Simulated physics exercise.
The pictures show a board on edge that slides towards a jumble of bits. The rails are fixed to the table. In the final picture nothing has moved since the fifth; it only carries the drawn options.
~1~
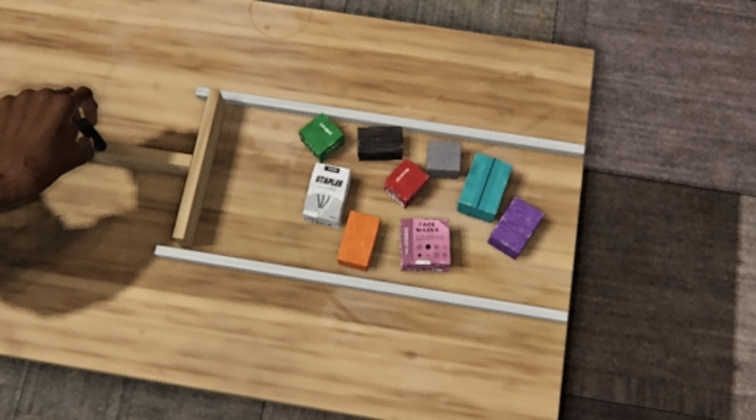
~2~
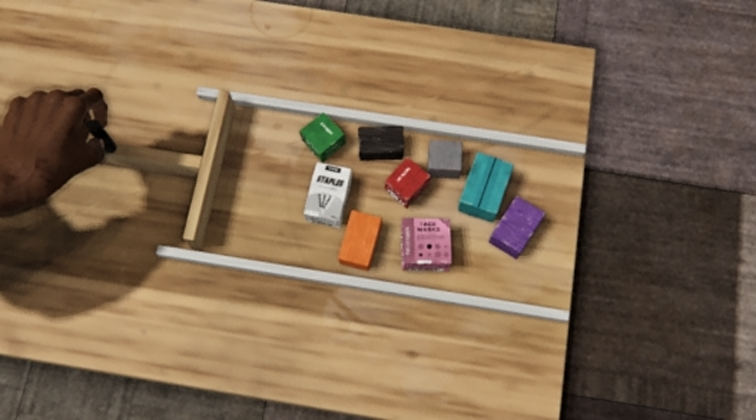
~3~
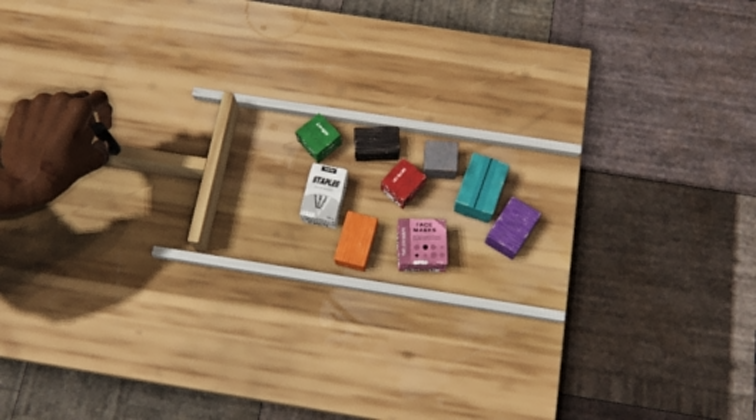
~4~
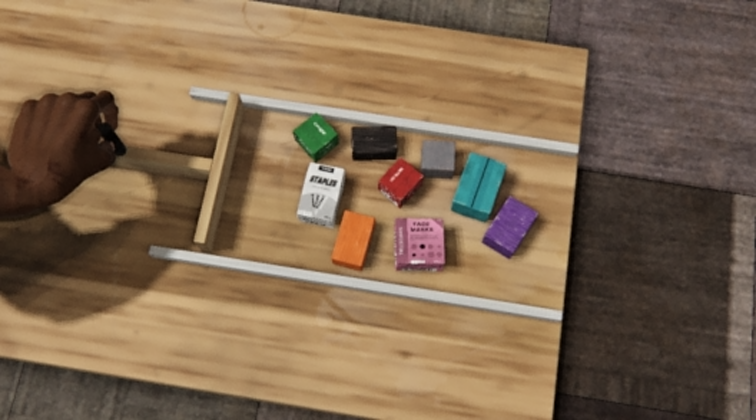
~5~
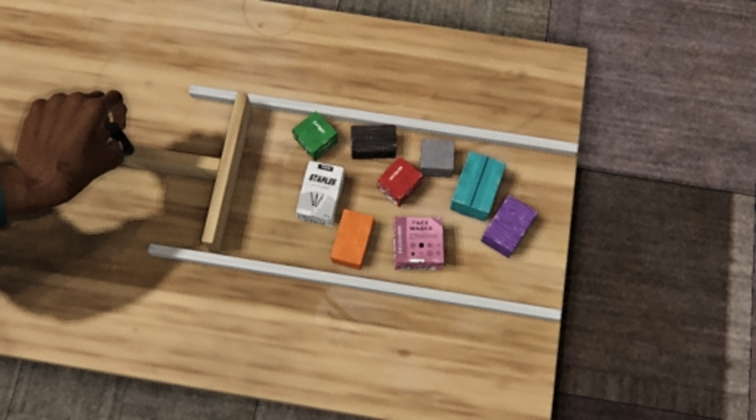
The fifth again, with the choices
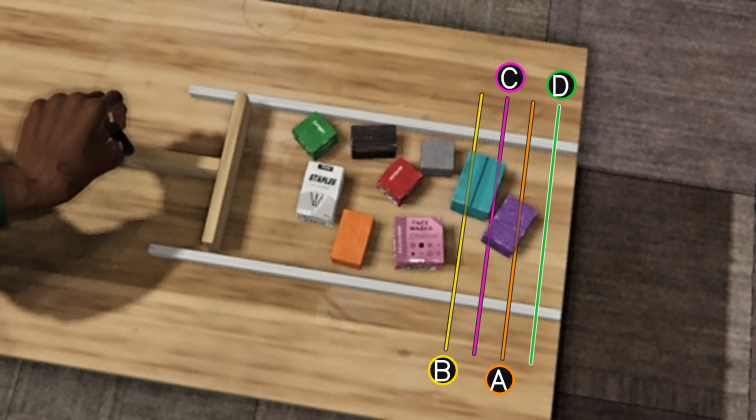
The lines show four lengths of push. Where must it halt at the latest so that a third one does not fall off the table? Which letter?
Up to line B.
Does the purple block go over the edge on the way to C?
By then, yes.
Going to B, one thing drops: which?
The purple block.
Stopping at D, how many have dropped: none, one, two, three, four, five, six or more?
In all, six or more.
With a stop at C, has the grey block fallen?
Yes.
On the marked copy, A at (519, 224); B at (465, 216); C at (492, 220); D at (546, 229).
Following B. Soon after the start, board (311, 179); black block (389, 142); green box (348, 138).
Later, board (396, 192); purple block (522, 238); turquoise box (524, 199).
In the end, board (463, 202); purple block over the edge; turquoise box (573, 204); one fallen.
As for the rest, A drops six; C drops three; D drops seven.
